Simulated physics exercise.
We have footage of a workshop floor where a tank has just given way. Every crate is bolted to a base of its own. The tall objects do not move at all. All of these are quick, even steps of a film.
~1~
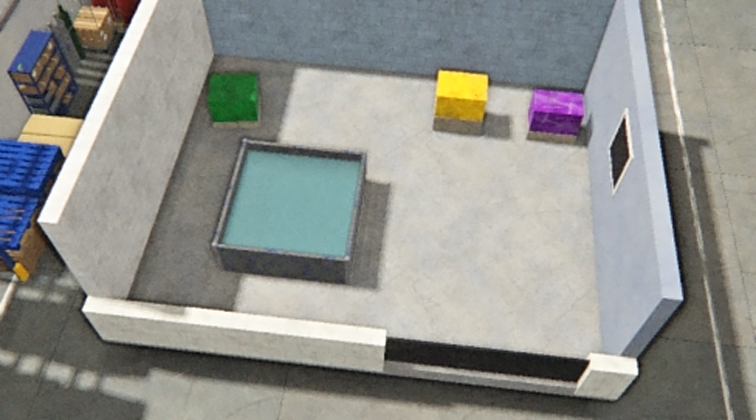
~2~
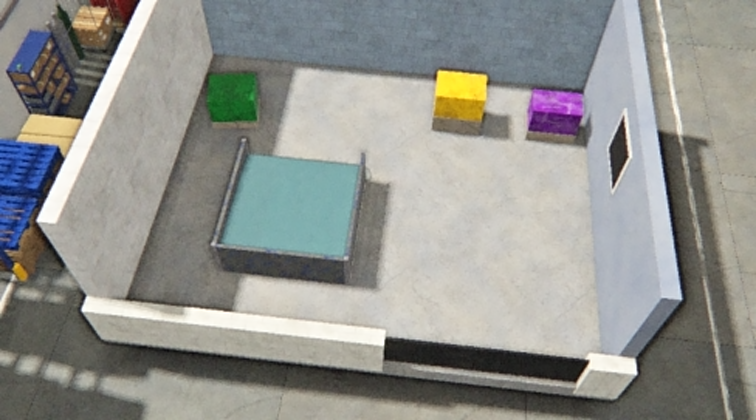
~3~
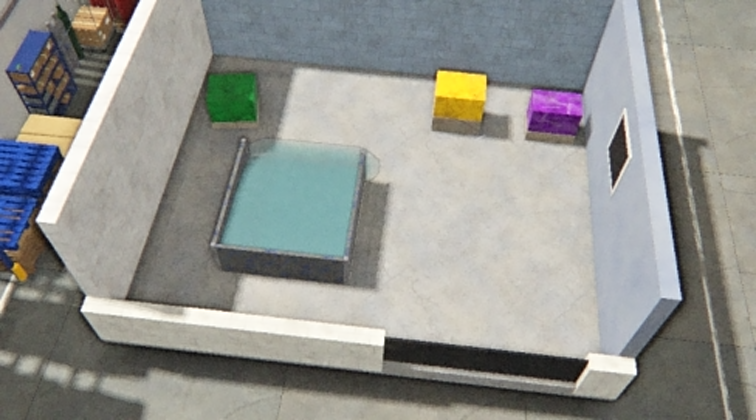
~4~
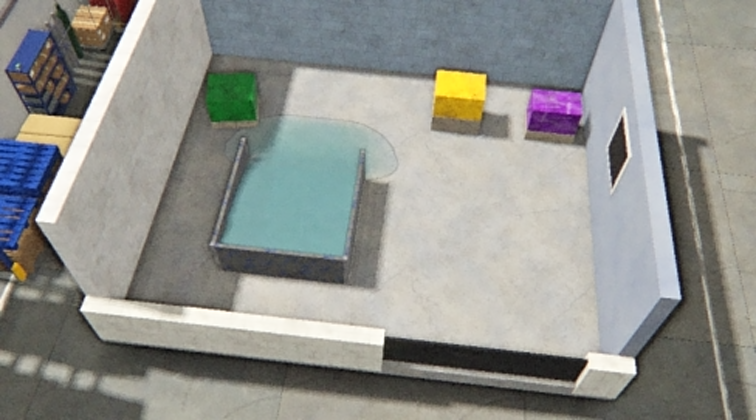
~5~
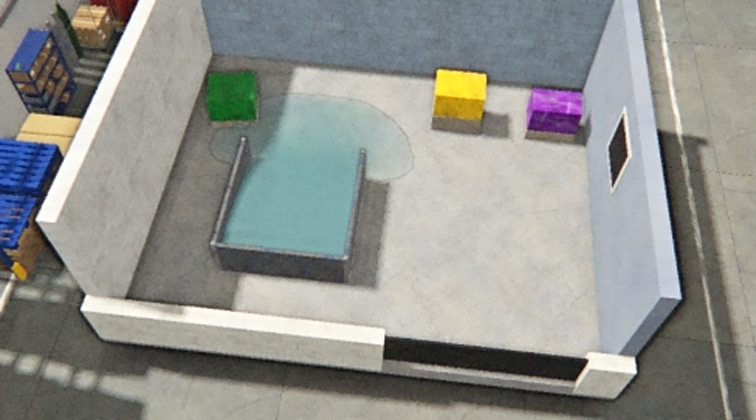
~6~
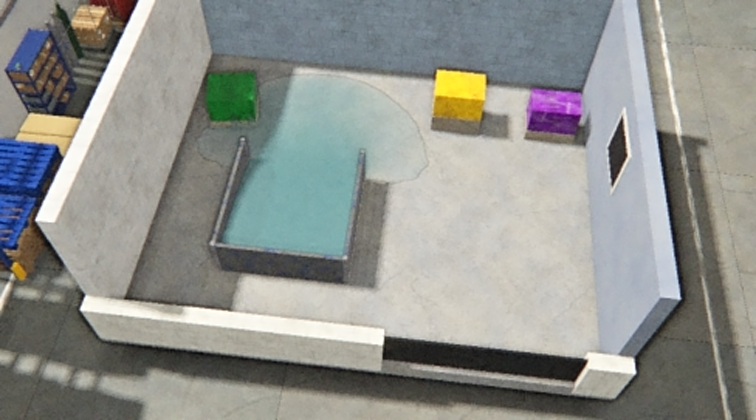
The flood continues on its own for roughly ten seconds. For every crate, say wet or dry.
Purple crate - wet; green crate - wet; yellow crate - dry.
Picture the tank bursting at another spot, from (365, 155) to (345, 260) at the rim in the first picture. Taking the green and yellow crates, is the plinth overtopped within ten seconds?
As it turns out, the green crate is left untouched, and the yellow crate is left untouched.
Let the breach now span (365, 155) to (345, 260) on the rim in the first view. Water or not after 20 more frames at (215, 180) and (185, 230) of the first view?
Untouched, untouched.
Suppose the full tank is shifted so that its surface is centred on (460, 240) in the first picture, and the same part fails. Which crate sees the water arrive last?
My pick is the green-painted one.
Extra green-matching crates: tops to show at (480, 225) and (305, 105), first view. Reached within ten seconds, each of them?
Order as asked: Unflooded / flooded.
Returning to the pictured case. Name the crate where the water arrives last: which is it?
From the pictures, the one in purple.
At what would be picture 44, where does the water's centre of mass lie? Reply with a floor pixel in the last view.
About (359, 155) in the last view.
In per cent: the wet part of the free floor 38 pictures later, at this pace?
Roughly 95 %.
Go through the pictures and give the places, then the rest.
The open tank at (294, 200) is whole and still, in the first picture.
Water pours out on the open tank's far side and has run to (367, 178), in the second picture.
Water pours out on the open tank's far side and has run to (373, 160), in the third picture.
The front is at (388, 149), out from the gap on the open tank's far side, in the fourth picture.
The front is at (368, 107), out from the gap on the open tank's far side, in the fifth picture.
The front is at (359, 84), out from the gap on the open tank's far side, in the sixth picture.
A moment on, water covers 25 % of the floor; the purple crate not reached, the green crate water round its plinth, the yellow crate water round its plinth.
Next, water covers 35 % of the floor; the purple crate not reached, the green crate water round its plinth, the yellow crate water round its plinth.
Then, water covers 50 % of the floor; the purple crate water round its plinth, the green crate water round its plinth, the yellow crate water round its plinth.
Later, water covers 95 % of the floor; the purple crate water round its plinth, the green crate water round its plinth, the yellow crate water round its plinth.
In the end, water covers 100 % of the floor; the purple crate was topped, the green crate was topped, the yellow crate stayed above the water.
